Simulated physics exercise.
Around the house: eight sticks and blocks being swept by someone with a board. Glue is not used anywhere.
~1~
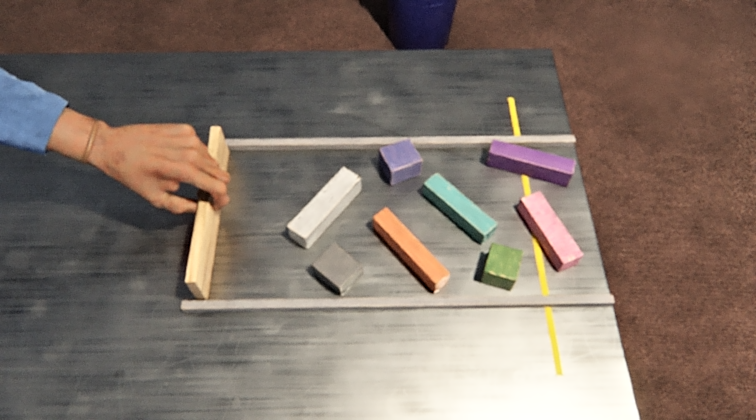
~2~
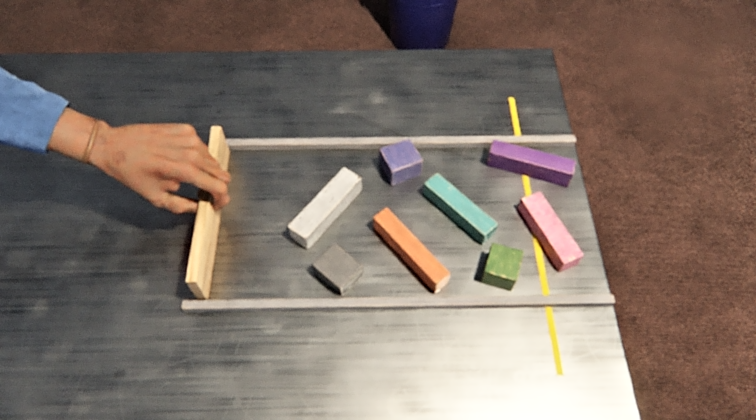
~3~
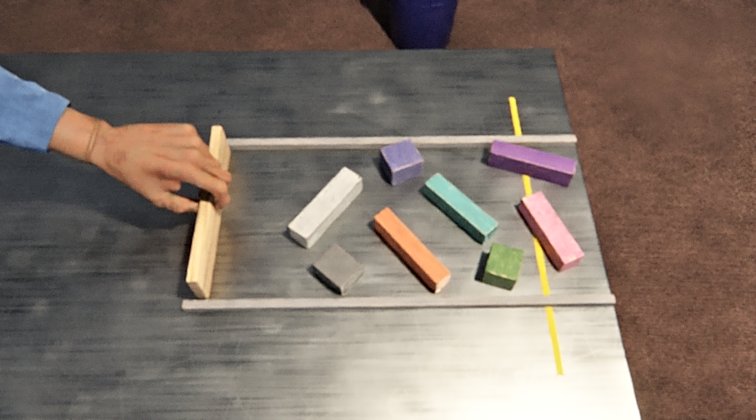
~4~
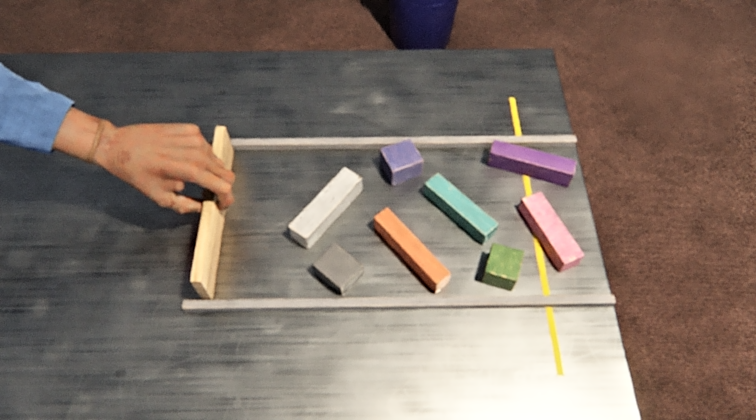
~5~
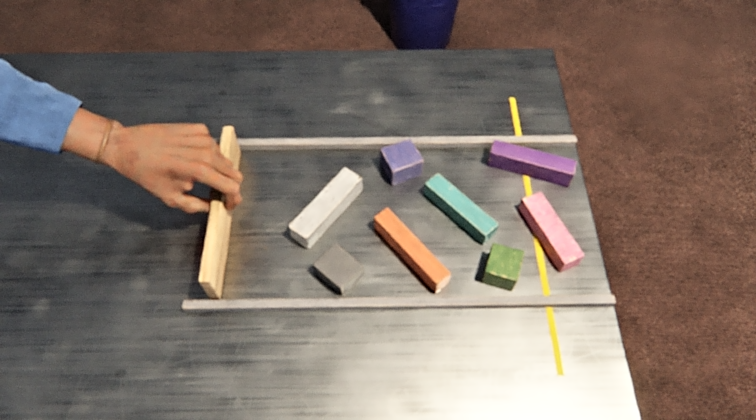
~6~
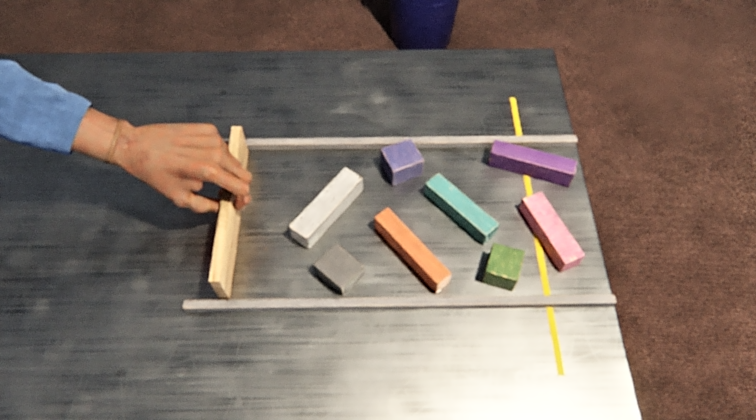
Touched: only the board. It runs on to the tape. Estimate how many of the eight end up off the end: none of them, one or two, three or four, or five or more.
What drops is a group of three or four.
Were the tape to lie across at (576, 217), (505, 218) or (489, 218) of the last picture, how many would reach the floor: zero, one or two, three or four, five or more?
Taking the three tapes one at a time, the answers are 5 or more, then none at all, then none at all.
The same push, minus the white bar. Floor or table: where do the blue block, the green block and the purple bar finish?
Taking them one by one, the blue block holds its spot, the green block drops away and the purple bar drops away.
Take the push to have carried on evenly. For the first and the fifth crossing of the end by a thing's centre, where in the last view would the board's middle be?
At roughly (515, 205), then roughly (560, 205).
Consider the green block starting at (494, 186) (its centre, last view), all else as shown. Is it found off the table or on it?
Lab note: Started there, it ends up below.
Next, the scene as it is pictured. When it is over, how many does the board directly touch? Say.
That makes 3.
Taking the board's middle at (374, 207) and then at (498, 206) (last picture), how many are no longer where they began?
First 4, after that 8.
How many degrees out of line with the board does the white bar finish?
I'd estimate about 0 degrees.
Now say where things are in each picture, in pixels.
The first frame shows pink bar (549, 231); purple bar (530, 163); green block (502, 267); board (209, 210); tape (532, 217).
The second frame shows purple bar (530, 163); board (210, 210).
The third frame shows green block (503, 267); white bar (327, 207).
The fourth frame shows pink bar (550, 231); grey block (338, 269).
The fifth frame shows purple bar (531, 163); turquoise bar (460, 208).
The sixth frame shows pink bar (551, 231); purple bar (532, 163); green block (503, 267); board (231, 209); tape (534, 217).
Soon after, none off yet; pink bar at rest near (551, 231); purple bar at rest near (532, 163); green block at rest near (503, 267).
Then, none off yet; pink bar moved a little near (576, 227); purple bar moved a little near (570, 166); green block moved well along near (567, 263).
At rest, the number that fall off is three or four; fallen, green block, purple bar and pink bar.
